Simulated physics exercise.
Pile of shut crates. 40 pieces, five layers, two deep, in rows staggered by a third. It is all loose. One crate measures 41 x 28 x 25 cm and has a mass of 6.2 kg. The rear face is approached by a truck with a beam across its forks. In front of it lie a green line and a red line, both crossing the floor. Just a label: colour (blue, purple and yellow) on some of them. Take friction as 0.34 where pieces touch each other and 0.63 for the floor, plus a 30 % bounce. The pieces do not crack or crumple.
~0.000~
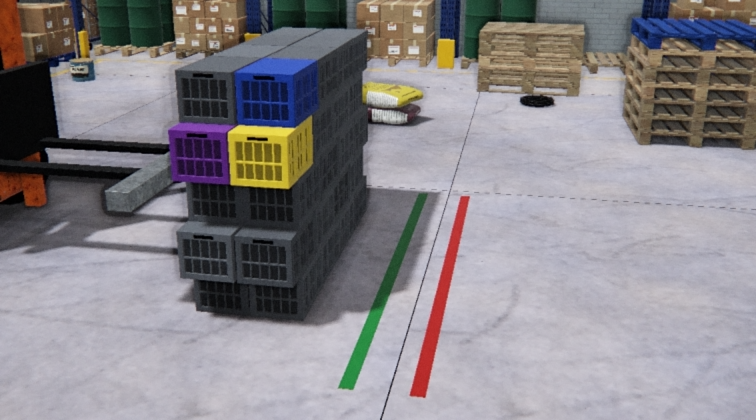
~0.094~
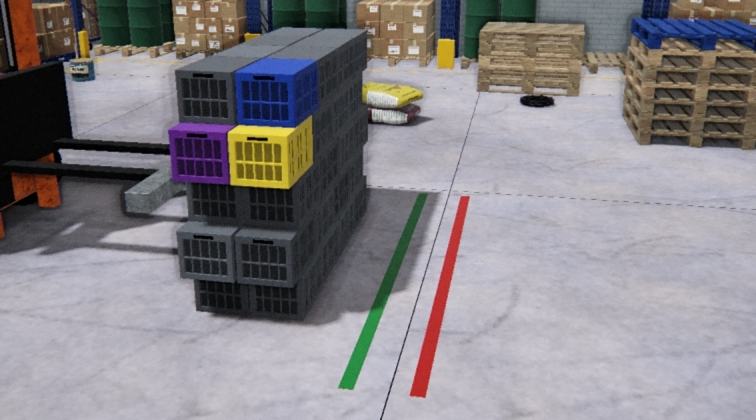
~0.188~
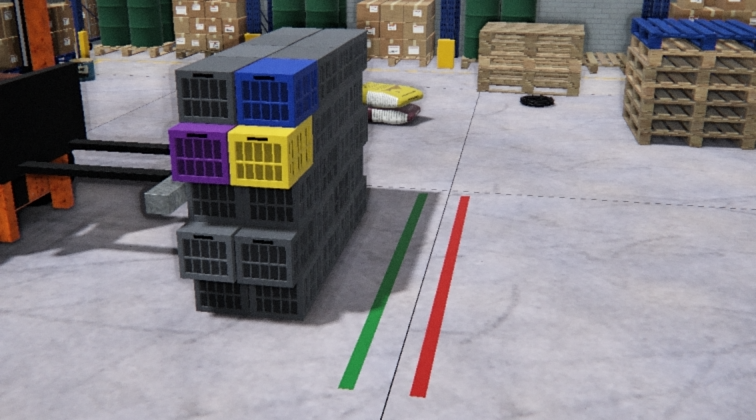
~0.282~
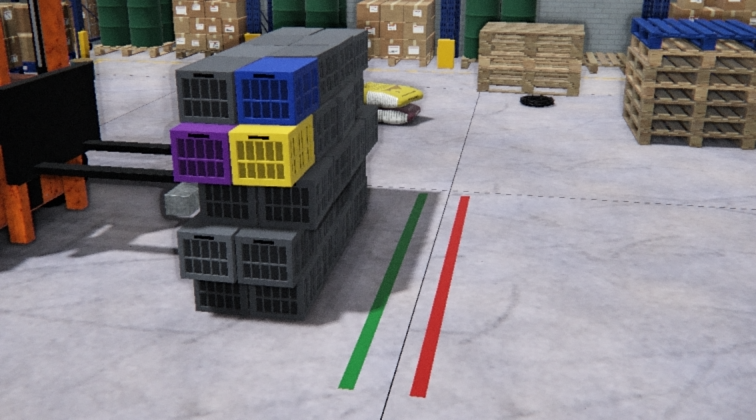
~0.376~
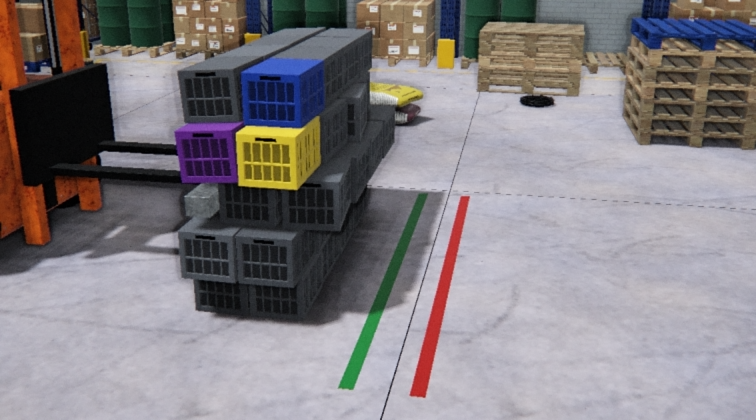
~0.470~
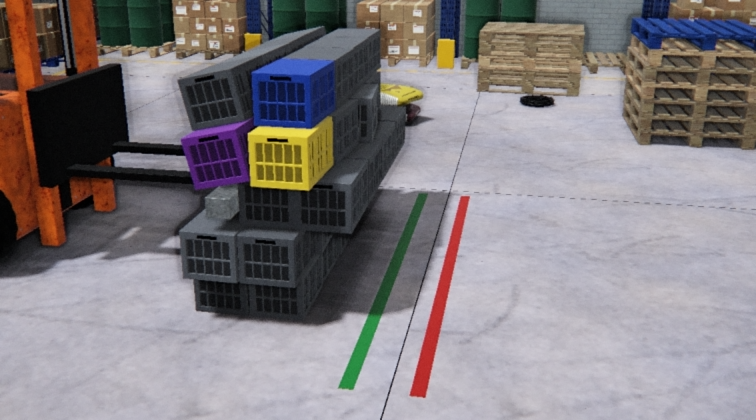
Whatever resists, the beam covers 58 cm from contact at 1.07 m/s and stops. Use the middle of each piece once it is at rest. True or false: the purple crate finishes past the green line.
False.
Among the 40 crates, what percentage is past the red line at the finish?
About 20 percent of them.
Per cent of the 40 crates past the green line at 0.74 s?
By then 10 %.
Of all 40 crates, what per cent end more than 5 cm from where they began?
Displaced: 60 %.
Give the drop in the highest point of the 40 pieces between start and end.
Around 35 centimetres.
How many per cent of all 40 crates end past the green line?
Roughly 35 percent.
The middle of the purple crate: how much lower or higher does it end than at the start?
Roughly 25 centimetres lower.
By 0.74 s, 5 of the 40 crates past the green line; purple crate tilted 49°, 12 cm lower; yellow crate tilted 11°.
By 1.20 s, 15 of the 40 crates past the green line; purple crate on its side; yellow crate on its side.
When it is over (2.7 s), 14 of the 40 crates past the green line; purple crate on its side; blue crate upside down; yellow crate on its side. In pixels of the last frame, middles, purple crate near (237, 195).
